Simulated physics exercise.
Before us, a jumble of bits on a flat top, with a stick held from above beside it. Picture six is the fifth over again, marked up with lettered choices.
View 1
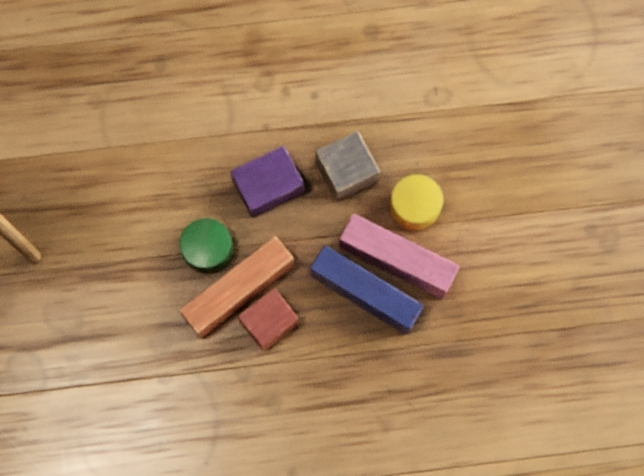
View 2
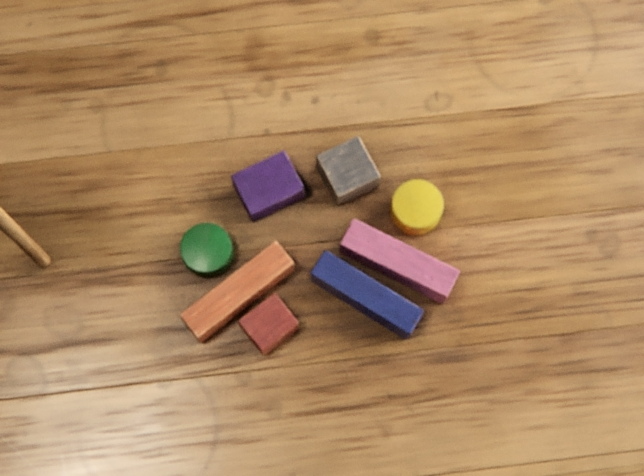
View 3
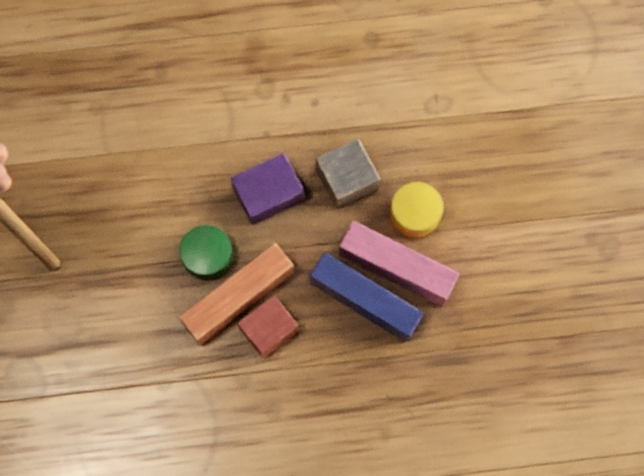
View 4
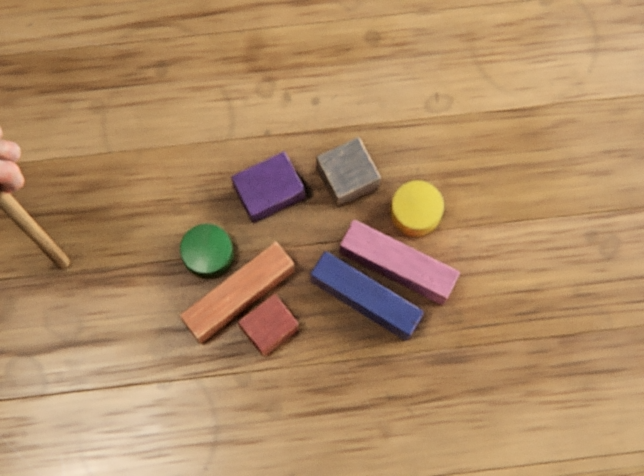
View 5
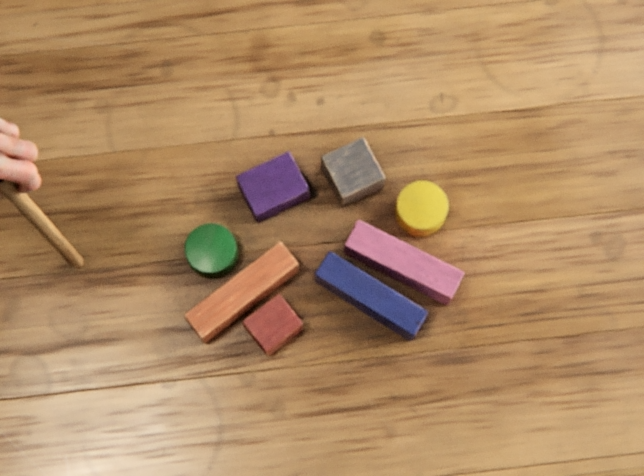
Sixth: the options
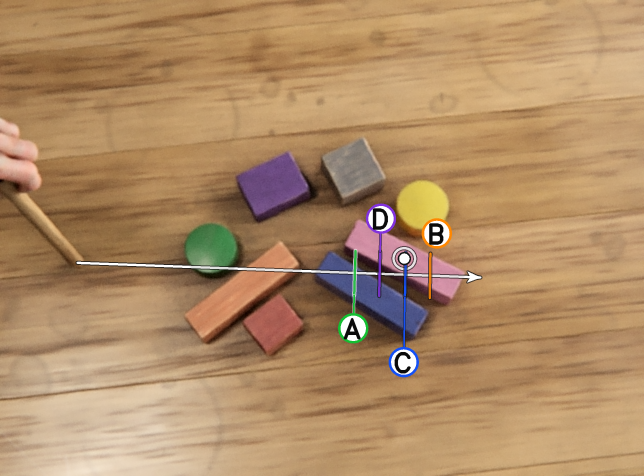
A hand came into view at the left, moving a thin wooden stick slightly right toward a loose cluster of colourful blocks, bars and round pieces on a wooden surface, while the pieces stayed put.
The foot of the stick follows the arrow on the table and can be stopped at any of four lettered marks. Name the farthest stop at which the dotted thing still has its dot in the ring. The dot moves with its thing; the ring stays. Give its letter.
Mark D.
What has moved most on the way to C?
The blue bar has gone farthest.
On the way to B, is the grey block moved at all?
No.
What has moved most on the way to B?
The blue bar.
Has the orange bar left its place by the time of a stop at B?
By then, yes.
On the copy, A at (355, 273); B at (430, 275); C at (405, 275); D at (379, 274); the arrow from (78, 263) to (480, 277); the white dot at (405, 258).
On D. First, foot of the stick (186, 267).
Then, foot of the stick (296, 271); green tin (254, 235); orange bar (250, 303).
Finally, foot of the stick (379, 275); blue bar (418, 322); green tin (254, 235); the dot is still in its ring.
By contrast, A keeps the dot in but is short; B shifts the dotted thing to (422, 243); C shifts the dotted thing to (414, 250).
